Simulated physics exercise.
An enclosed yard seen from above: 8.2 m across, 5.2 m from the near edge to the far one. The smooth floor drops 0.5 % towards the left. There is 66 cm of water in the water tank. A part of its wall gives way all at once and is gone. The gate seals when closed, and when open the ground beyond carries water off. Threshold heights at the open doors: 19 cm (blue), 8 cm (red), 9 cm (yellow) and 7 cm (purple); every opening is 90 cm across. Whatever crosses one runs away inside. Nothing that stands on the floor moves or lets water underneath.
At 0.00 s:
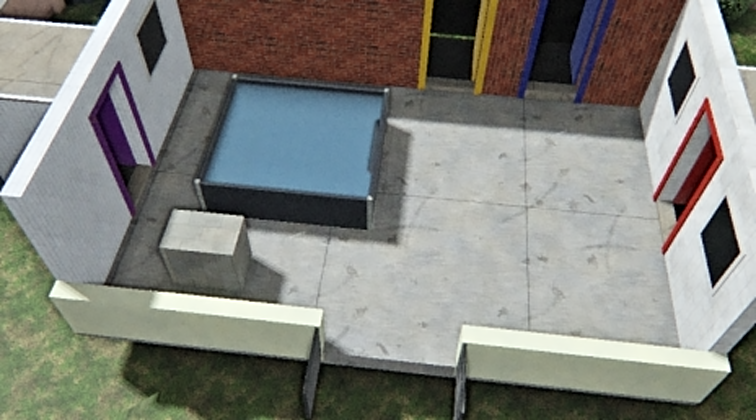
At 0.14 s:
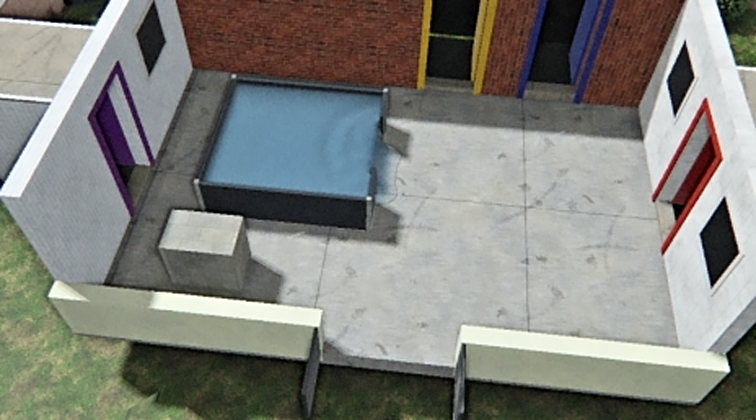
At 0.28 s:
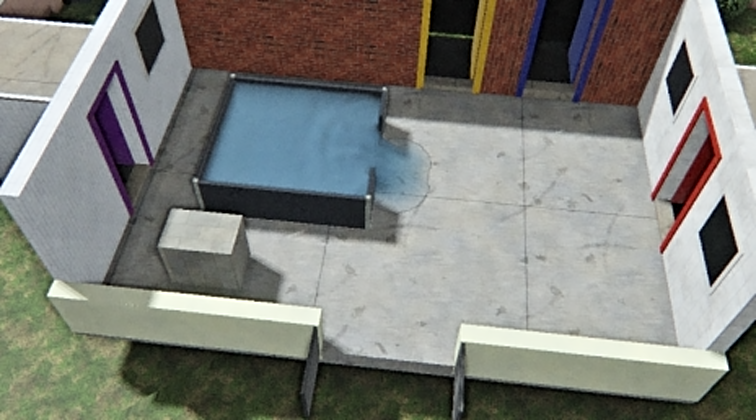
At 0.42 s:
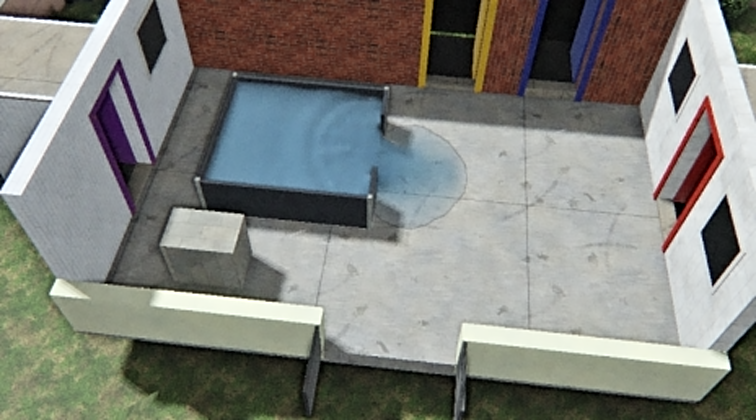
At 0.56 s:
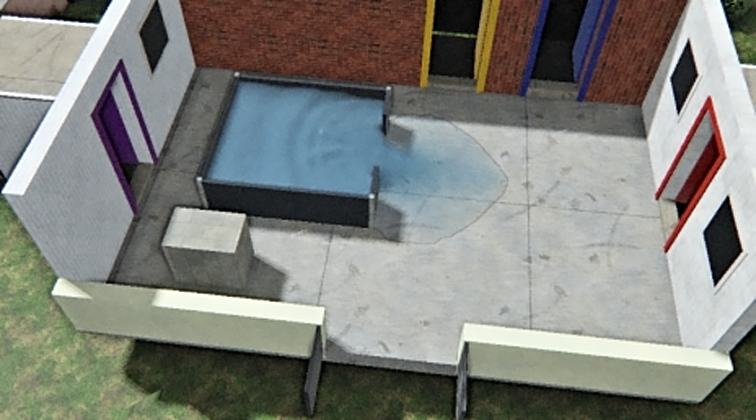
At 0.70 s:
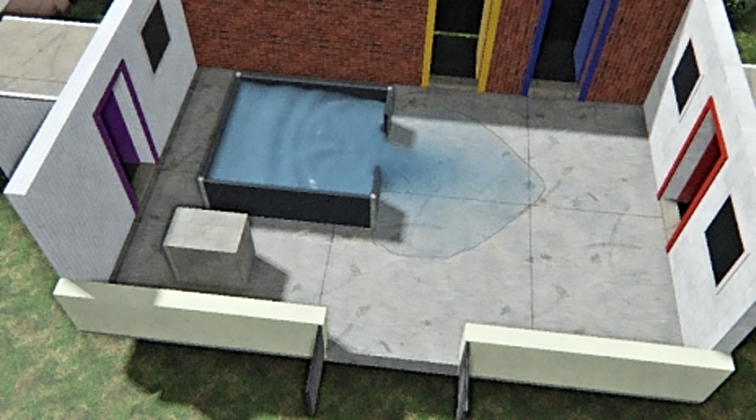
Water pours from a gap in the tank's right side and spreads across the grey floor.
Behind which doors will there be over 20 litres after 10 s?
The water let in: At the blue door it does not reach the limit; at the red door it goes over the limit; at the yellow door it stays under the limit; at the purple door it keeps below the limit.
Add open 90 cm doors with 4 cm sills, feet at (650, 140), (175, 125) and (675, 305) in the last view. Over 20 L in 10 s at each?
In turn: Past it, under, over.
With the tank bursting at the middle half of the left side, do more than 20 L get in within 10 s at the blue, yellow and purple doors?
Against that limit: Blue under, yellow under, purple over.
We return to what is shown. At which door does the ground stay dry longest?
The purple one.
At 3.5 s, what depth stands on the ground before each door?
In cm: Blue 15, red 21, yellow 5, purple 0.
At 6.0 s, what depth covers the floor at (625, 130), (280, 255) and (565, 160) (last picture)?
Roughly 12, 0 and 13 cm, in turn.
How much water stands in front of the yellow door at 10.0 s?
About 7.0 cm.
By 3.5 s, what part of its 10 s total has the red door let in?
About 50 per cent.
After 1.4 s water covers 40 % of the floor and is deepest (39 cm) near (388, 170); blue door not reached, red door 7 cm at the sill, 0 L in, yellow door 4 cm at the sill, 0 L in, purple door not reached.
After 2.2 s water covers 55 % of the floor and is deepest (44 cm) near (642, 109); blue door 13 cm at the sill, 0 L in, red door 19 cm at the sill, 36 L in, yellow door 5 cm at the sill, 0 L in, purple door not reached.
After 3.5 s water covers 55 % of the floor and is deepest (30 cm) near (581, 111); blue door 15 cm at the sill, 0 L in, red door 21 cm at the sill, 120 L in, yellow door 5 cm at the sill, 0 L in, purple door not reached.
After 6.0 s water covers 60 % of the floor and is deepest (19 cm) near (645, 369); blue door 14 cm at the sill, 0 L in, red door 16 cm at the sill, 205 L in, yellow door 8 cm at the sill, 1 L in, purple door not reached.
After 10.0 s water covers 90 % of the floor and is deepest (14 cm) near (661, 222); blue door 11 cm at the sill, 0 L in, red door 14 cm at the sill, 246 L in, yellow door 7 cm at the sill, 1 L in, purple door 3 cm at the sill, 0 L in.
